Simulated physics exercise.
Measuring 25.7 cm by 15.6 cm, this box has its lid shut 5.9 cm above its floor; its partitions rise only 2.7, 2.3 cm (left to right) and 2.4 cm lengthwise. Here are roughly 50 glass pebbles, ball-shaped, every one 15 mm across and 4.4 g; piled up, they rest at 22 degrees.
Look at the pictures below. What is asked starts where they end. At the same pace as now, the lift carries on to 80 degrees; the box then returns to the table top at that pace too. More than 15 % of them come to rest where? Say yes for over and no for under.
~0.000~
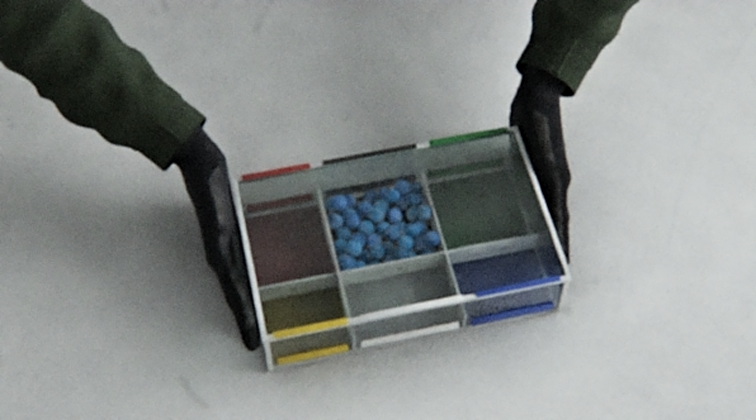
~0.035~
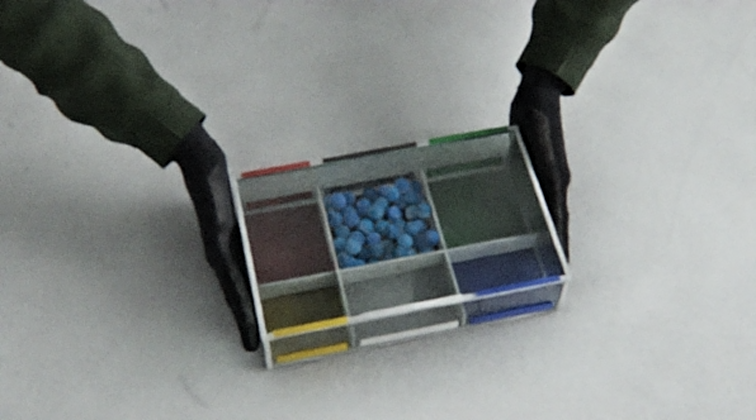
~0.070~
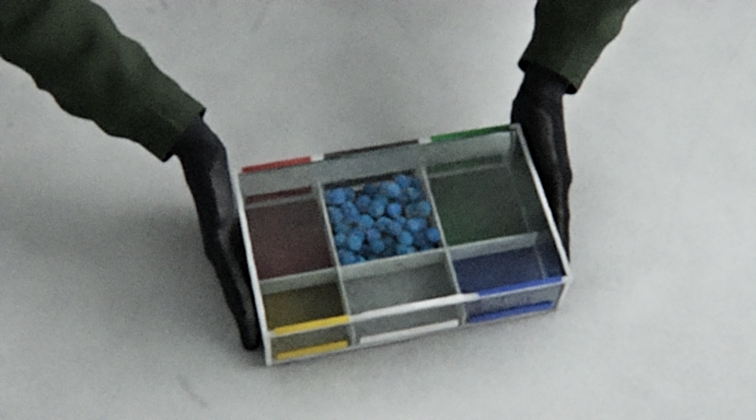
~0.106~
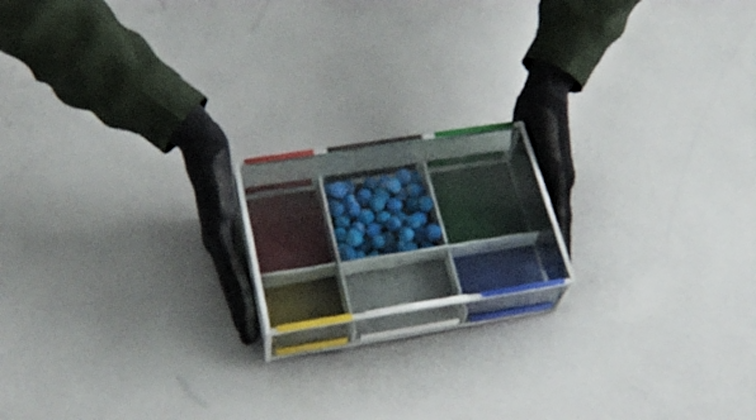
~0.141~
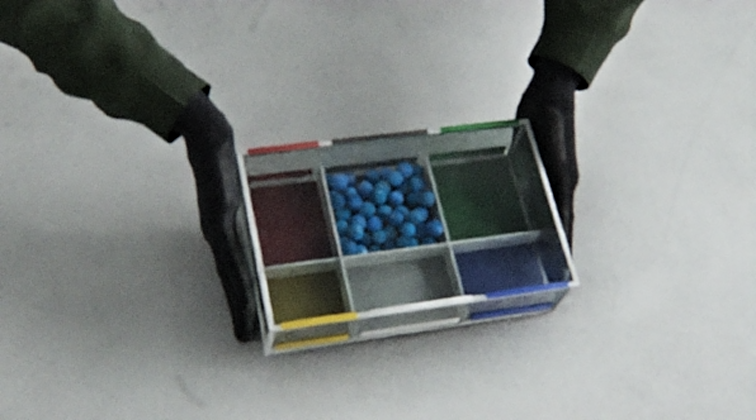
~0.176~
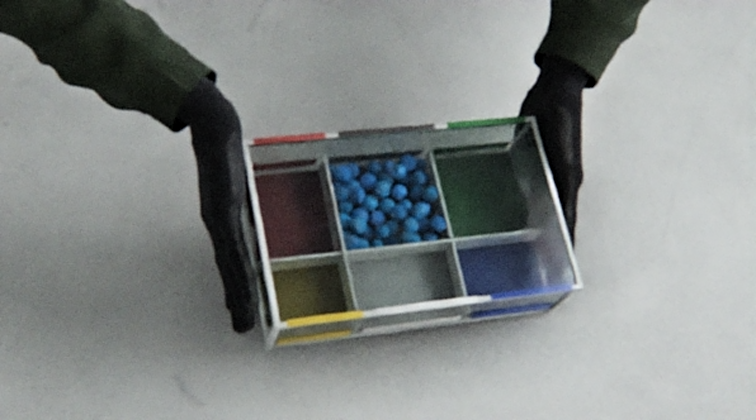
Red compartment: No; blue compartment: Yes; green compartment: No; yellow compartment: No; white compartment: No; black compartment: Yes.
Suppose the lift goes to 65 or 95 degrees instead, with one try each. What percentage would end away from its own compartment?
I'd expect close to 35 and then close to 100 per cent.
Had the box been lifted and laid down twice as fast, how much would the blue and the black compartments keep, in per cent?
Result: Blue = 80 %; black = 10 %.
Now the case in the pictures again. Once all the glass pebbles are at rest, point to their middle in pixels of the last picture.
After settling, the middle sits near (490, 277).
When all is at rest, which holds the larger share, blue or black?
More settles in the blue compartment.
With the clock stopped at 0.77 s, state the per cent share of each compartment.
You'd see red at 0, blue at 25, green at 5, yellow at 0, white at 0 and black at 70 per cent.
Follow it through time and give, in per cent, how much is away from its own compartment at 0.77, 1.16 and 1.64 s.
Taking the three times in turn, it reads 30, 80 and 80.
After 0.77 s, tilt 80 degrees; blue 25 %, green 5 %, black 70 %.
Then, at 1.16 s, tilt 35 degrees; blue 70 %, green 5 %, black 20 %.
After 1.64 s, tilt 0 degrees; blue 70 %, green 5 %, black 20 %.
In the end, at 2.7 s, red 0 %, blue 70 %, green 5 %, yellow 0 %, white 0 %, black 20 %.
